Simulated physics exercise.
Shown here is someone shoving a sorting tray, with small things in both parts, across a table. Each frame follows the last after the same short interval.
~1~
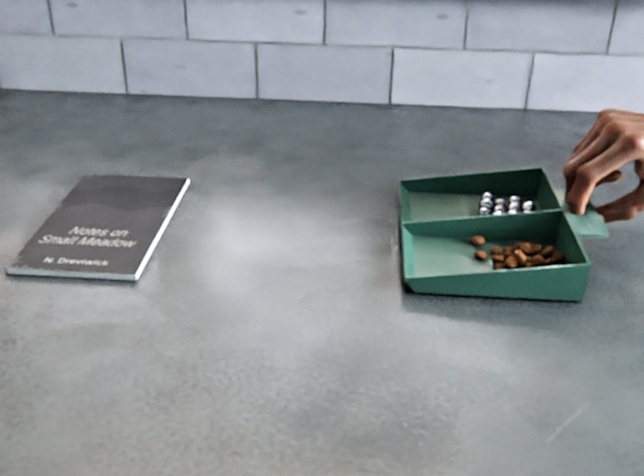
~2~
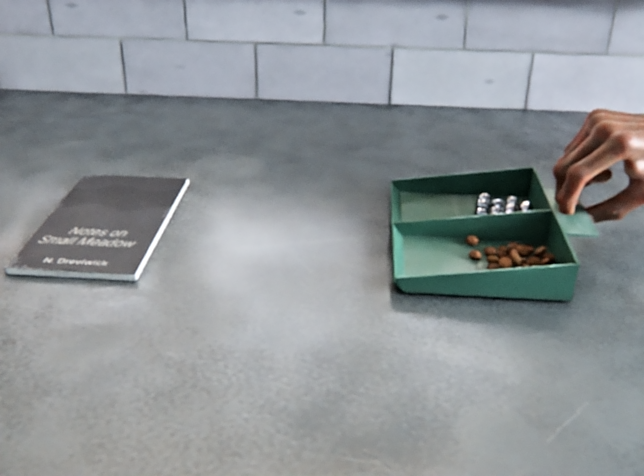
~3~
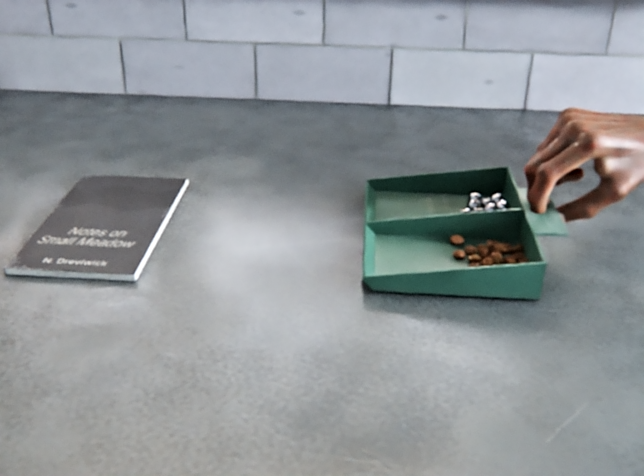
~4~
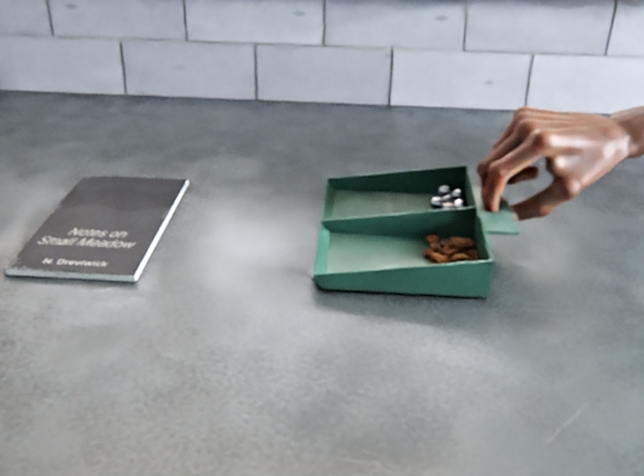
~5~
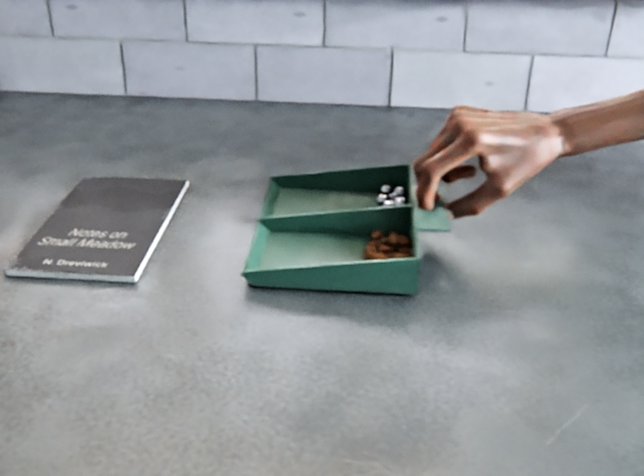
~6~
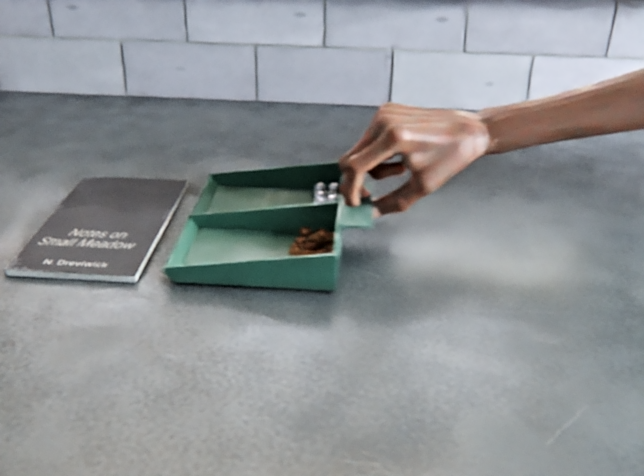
A hand slides a green divided tray of small items left toward a thin book.
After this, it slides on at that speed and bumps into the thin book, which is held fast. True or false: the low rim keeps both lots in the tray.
Taking them one at a time: For the near portion, false; for the far portion, false.
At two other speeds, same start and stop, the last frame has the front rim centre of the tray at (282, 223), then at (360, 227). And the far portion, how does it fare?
It does not all stay in the first time and is fully retained the second time.
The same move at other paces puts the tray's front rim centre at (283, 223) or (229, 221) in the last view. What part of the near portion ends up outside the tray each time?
Result: First case ~ 0 %, second case ~ 10 %.
Then, 0.02 s on from there, tray still sliding, front rim near (174, 218); near portion all inside; far portion all inside.
Then, 0.14 s on from there, tray stopped at the thin book; near portion a little out of the tray; far portion near a third out of the tray.
Then, 0.35 s on from there, tray stopped at the thin book; near portion near a third out of the tray; far portion near two thirds out of the tray.
In the end, tray stopped at the thin book; near portion near a third out of the tray; far portion near two thirds out of the tray.
